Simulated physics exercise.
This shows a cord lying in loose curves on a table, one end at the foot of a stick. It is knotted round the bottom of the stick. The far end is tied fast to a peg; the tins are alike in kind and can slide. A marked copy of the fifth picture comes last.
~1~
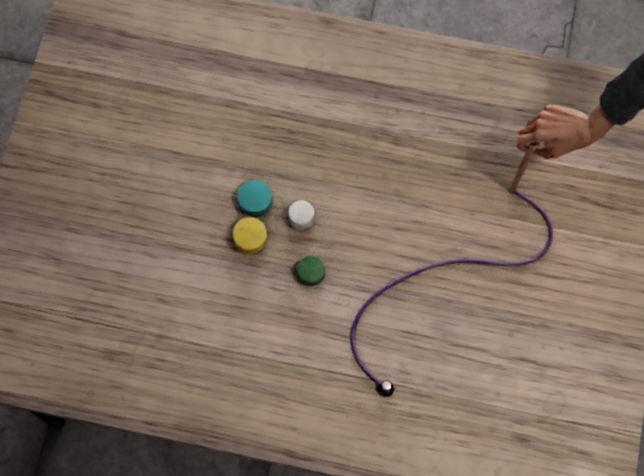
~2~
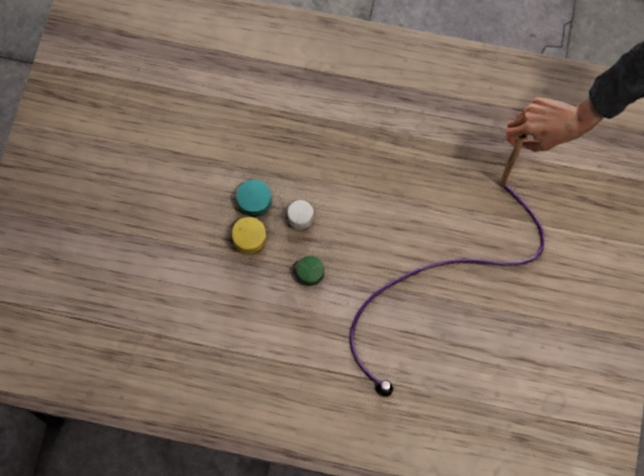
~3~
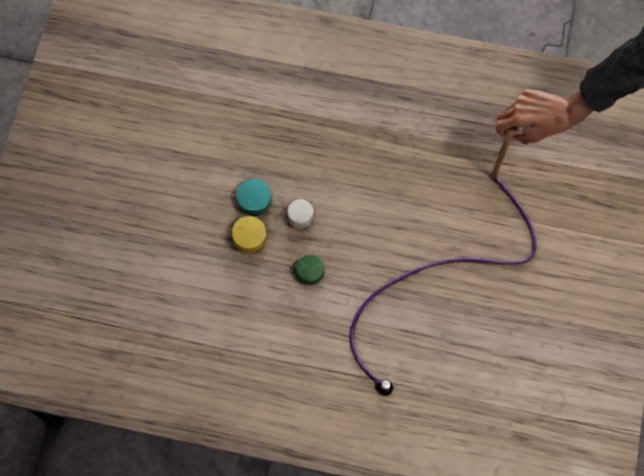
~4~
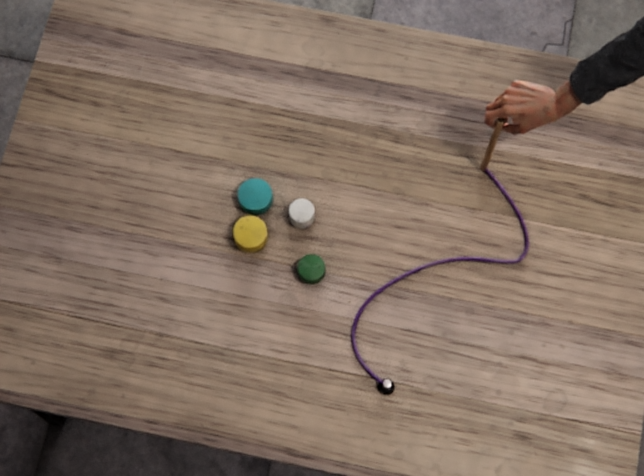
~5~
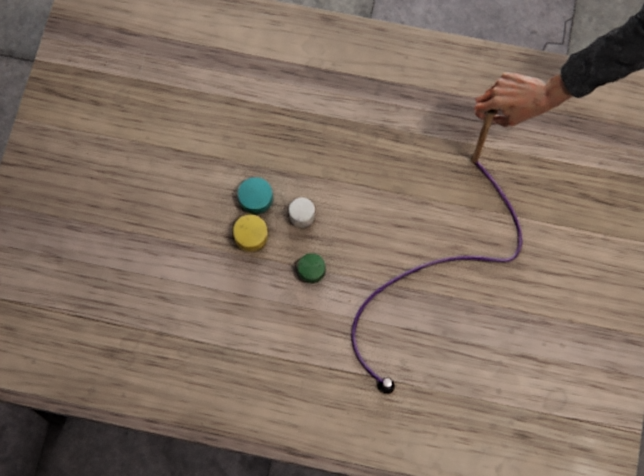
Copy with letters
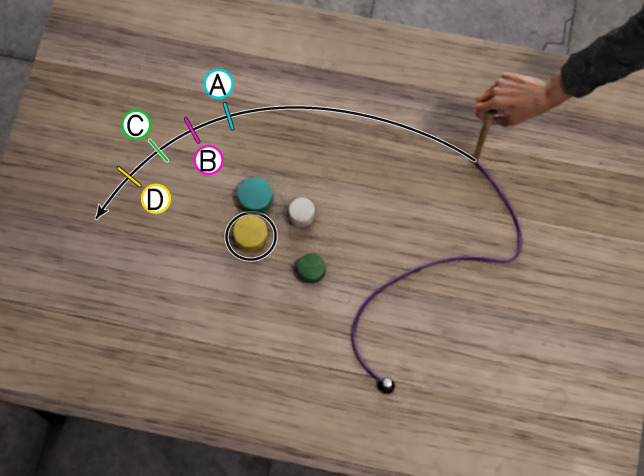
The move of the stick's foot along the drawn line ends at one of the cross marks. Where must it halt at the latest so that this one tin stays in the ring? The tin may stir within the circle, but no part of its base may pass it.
The farthest safe stop is D.
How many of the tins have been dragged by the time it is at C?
By then, none.
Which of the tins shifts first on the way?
The white one.
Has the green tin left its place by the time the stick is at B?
No.
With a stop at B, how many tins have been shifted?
The count is none.
On the marked copy, A at (229, 116); B at (192, 130); C at (159, 151); D at (129, 177); the ring at (251, 236); the route from (475, 160) via (267, 109) to (96, 218).
Taking D. A third of the way, foot of the stick (354, 114); yellow tin (251, 233).
Two thirds of the way, foot of the stick (225, 118); yellow tin (251, 233).
When it is over, foot of the stick (129, 177); yellow tin (251, 233); white tin (281, 226); turquoise tin (252, 201); the yellow tin is still in its ring.
As for the rest, A is safe but short; B is safe but short; C is safe but short.
